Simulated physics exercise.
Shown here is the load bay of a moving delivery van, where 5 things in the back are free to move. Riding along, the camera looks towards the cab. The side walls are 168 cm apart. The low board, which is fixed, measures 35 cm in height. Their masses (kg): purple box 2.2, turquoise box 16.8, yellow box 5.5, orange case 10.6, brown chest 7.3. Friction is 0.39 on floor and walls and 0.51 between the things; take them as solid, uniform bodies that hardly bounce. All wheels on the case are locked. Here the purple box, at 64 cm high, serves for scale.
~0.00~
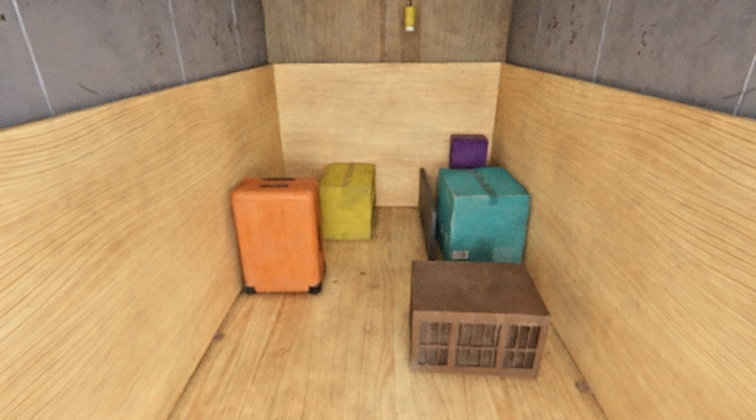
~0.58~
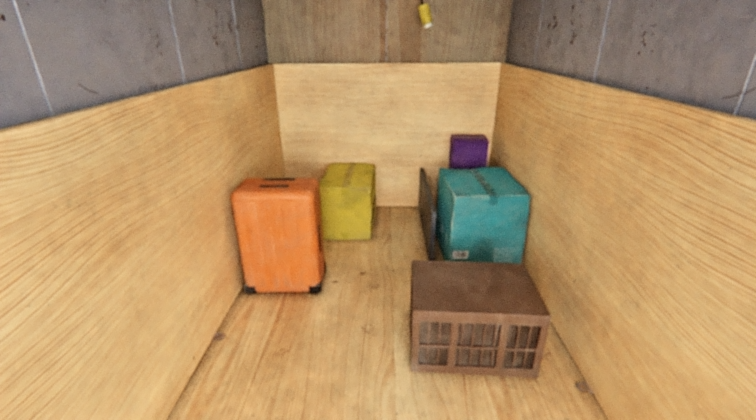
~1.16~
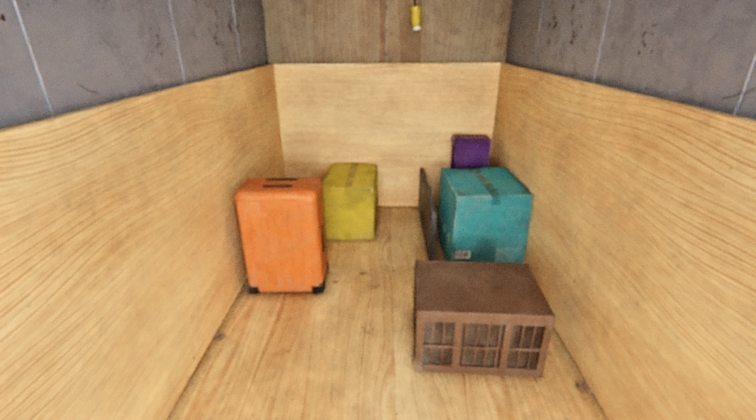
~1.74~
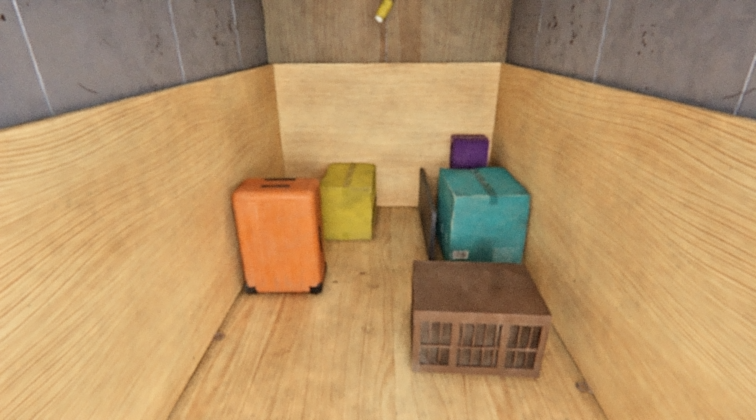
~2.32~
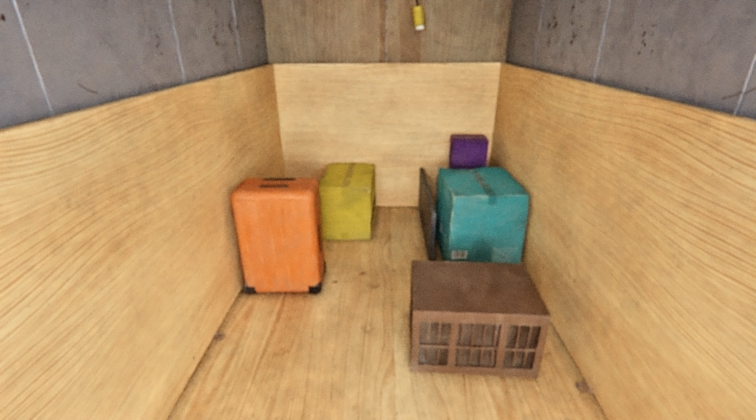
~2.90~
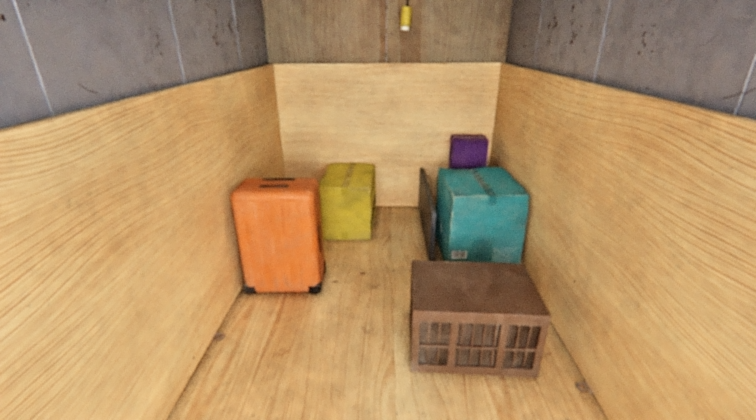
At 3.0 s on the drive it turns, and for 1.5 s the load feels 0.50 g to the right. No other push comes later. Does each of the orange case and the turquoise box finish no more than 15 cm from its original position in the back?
Orange case: No, farther; turquoise box: Yes, close.
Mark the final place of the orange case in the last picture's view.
It comes to a stop close to (463, 238).
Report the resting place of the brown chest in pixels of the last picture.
You'll see it about at (512, 317) in the last picture.
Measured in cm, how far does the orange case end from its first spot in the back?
102 cm.
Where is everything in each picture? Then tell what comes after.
In the first frame, smooth; orange case (282, 236); turquoise box (477, 217).
In the second frame, load feels 0.46 g right; brown chest (470, 315).
In the third frame, load feels 0.06 g left; yellow box (352, 199) 2 cm from its spot; brown chest (474, 315).
In the fourth frame, load feels 0.35 g left; yellow box (350, 199).
In the fifth frame, smooth; brown chest (470, 315).
In the sixth frame, smooth; orange case (282, 236); turquoise box (477, 217).
By 3.60 s, load feels 0.50 g right; orange case 8 cm from its spot near (297, 236); turquoise box 2 cm from its spot near (481, 217); purple box 8 cm from its spot.
By 3.80 s, load feels 0.50 g right; orange case 19 cm from its spot near (316, 236); turquoise box 2 cm from its spot near (481, 217); yellow box 19 cm from its spot.
By 4.00 s, load feels 0.50 g right; orange case 35 cm from its spot near (345, 236); turquoise box 2 cm from its spot near (481, 217); yellow box 35 cm from its spot.
By 4.40 s, load feels 0.20 g right; orange case 81 cm from its spot near (426, 236); turquoise box 2 cm from its spot near (481, 217); yellow box 37 cm from its spot.
When it is over (5.1 s), not toppled but over 15 cm from the start, yellow box, orange case and brown chest; the other 2 within 15 cm of the start. In the last view, orange case near (463, 238), turquoise box near (481, 217).
